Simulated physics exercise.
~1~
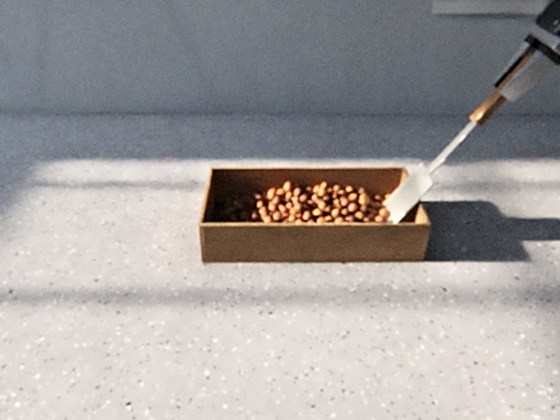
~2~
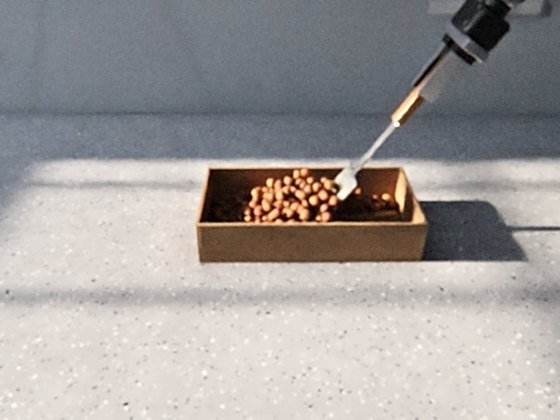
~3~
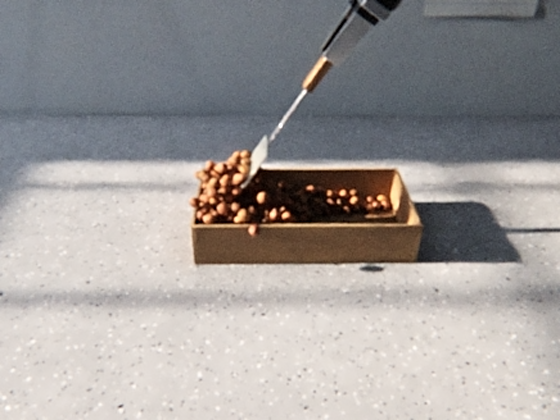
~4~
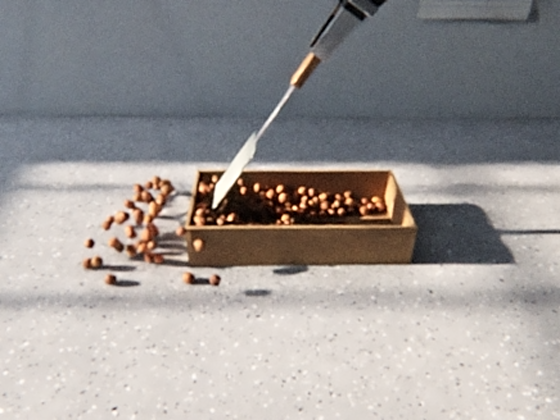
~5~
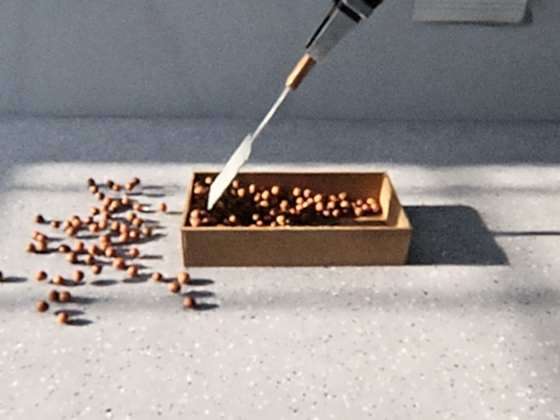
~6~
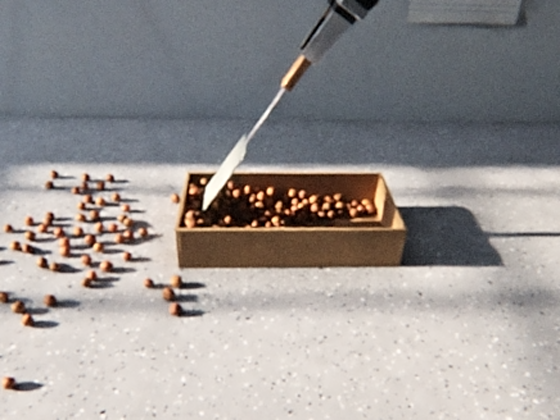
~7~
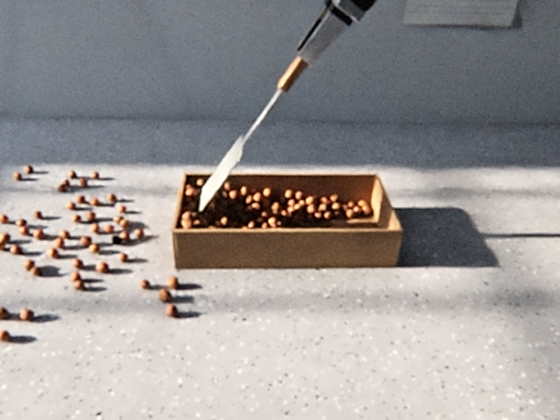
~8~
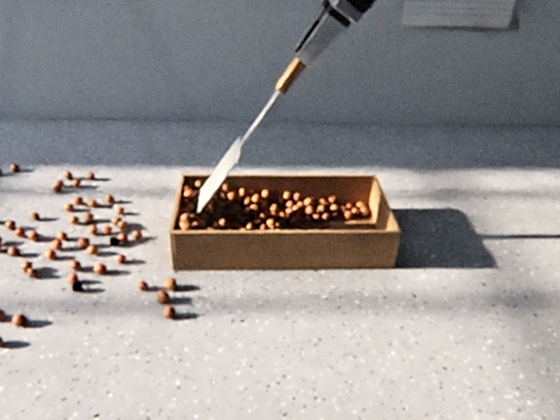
A shallow, open brown trough partly filled with small reddish-brown hazelnuts sits on a pale speckled surface, seen from the front and slightly above, with a grey wall behind and sunlight casting shadows to the right. A dark robotic arm reaches in from the upper right, holding a pale blade at the trough's right end. The blade sweeps left, pushing the nuts into a heap that rises above the left rim. Some spill over and scatter across the surface, rolling left and forward. The blade stops near the left end, with most nuts still inside and the spilled ones spread out.
